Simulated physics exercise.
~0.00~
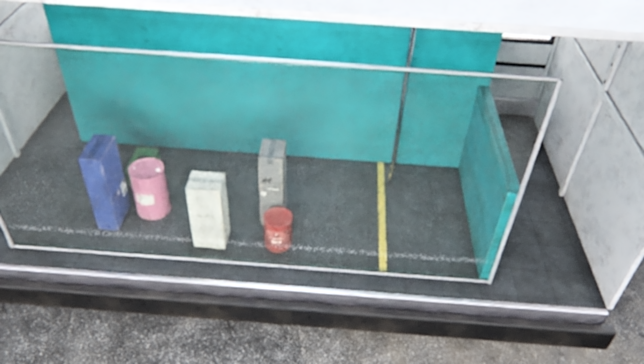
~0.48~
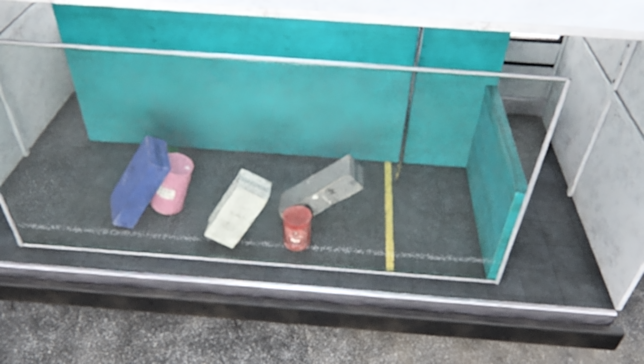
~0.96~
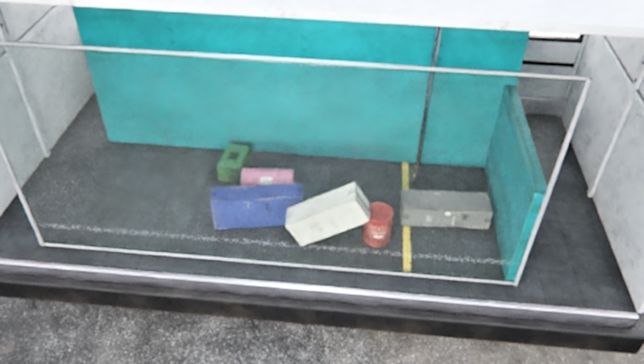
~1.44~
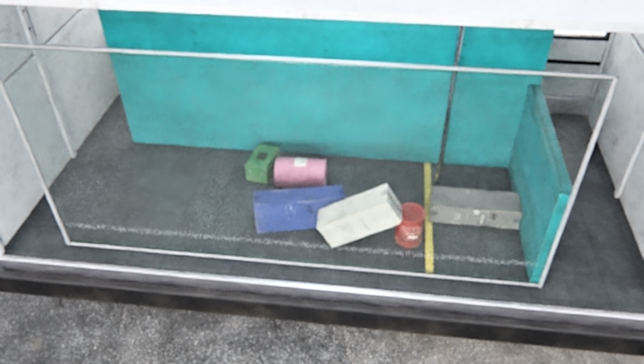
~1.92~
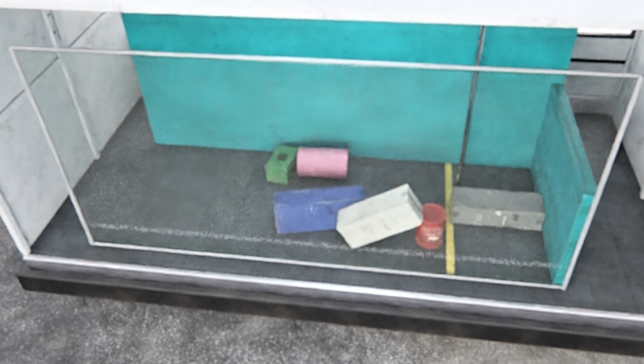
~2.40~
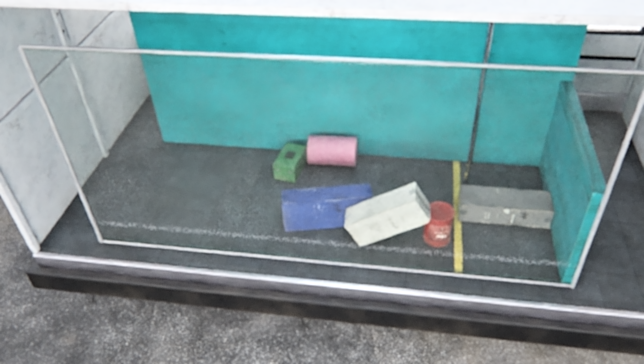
The clip shows boxes, a pink drum, a green toolbox and a red bucket on a dark floor sliding right as the tall boxes and drum topple; the grey box ends across the yellow line, while the upright bucket and the others stop short of it.
